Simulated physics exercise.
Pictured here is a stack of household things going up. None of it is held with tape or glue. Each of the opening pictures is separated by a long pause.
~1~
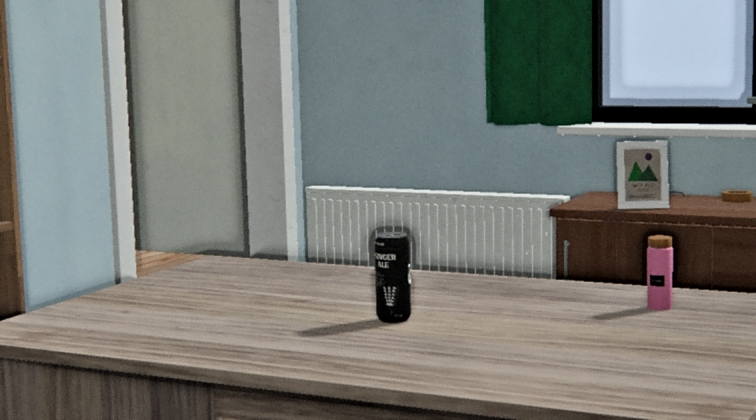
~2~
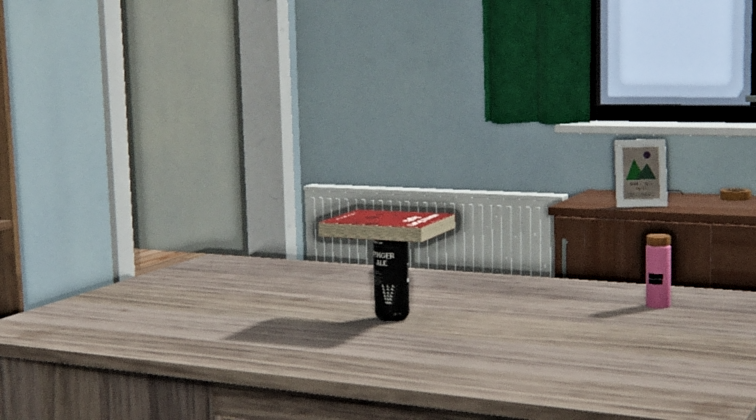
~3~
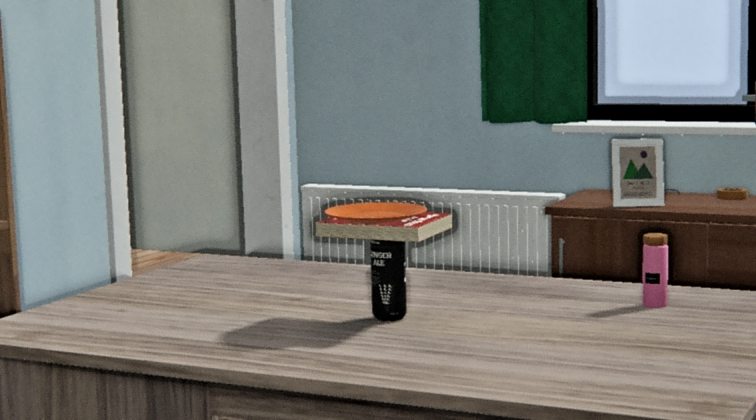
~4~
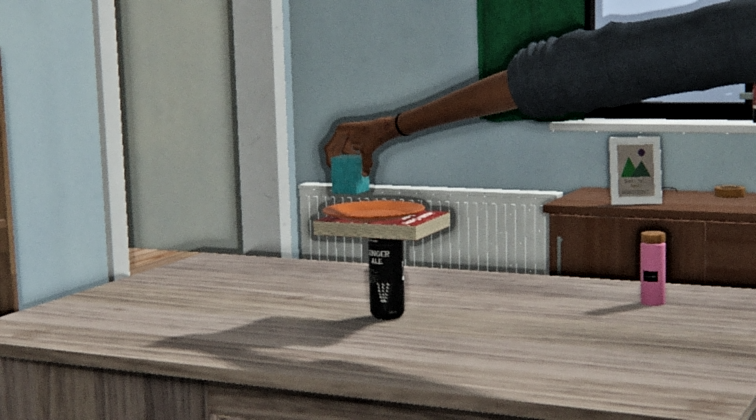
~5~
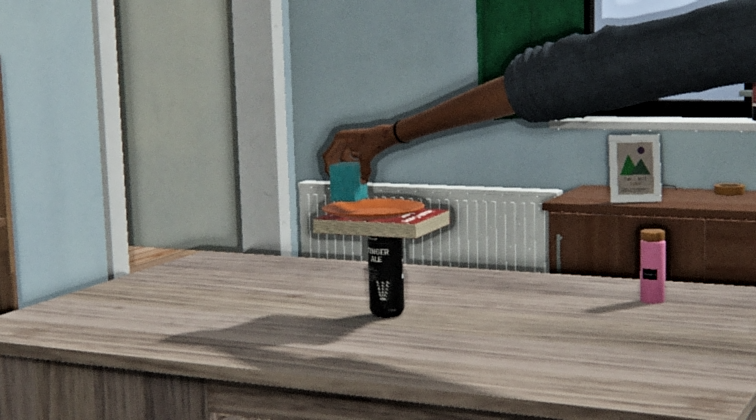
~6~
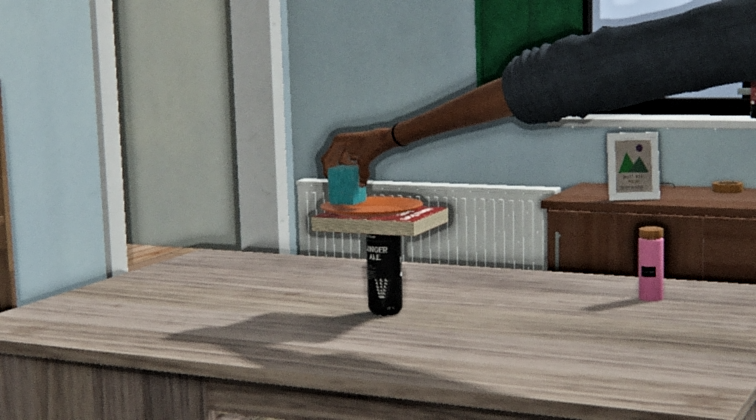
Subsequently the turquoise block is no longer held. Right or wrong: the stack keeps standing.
Right, it keeps standing.
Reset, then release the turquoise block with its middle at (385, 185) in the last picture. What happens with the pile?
The pile remains standing.
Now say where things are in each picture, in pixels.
In the first frame, the last thing is not in view yet.
In the second frame, the last thing is not in view yet; black can (391, 276).
In the third frame, the last thing is not in view yet; orange plate (376, 214).
In the fourth frame, coming down; turquoise block (350, 174); black can (386, 274).
In the fifth frame, coming down; turquoise block (349, 182); orange plate (373, 211).
In the sixth frame, set down, still held; turquoise block (347, 185); black can (384, 270).
Then, 0.20 s after the last picture, nothing has stirred.
Then, 0.40 s after the last picture, turquoise block resting near (347, 186).
At rest, all 5 in place. Seen from the same camera at the end, turquoise block near (347, 186). The pile holds.
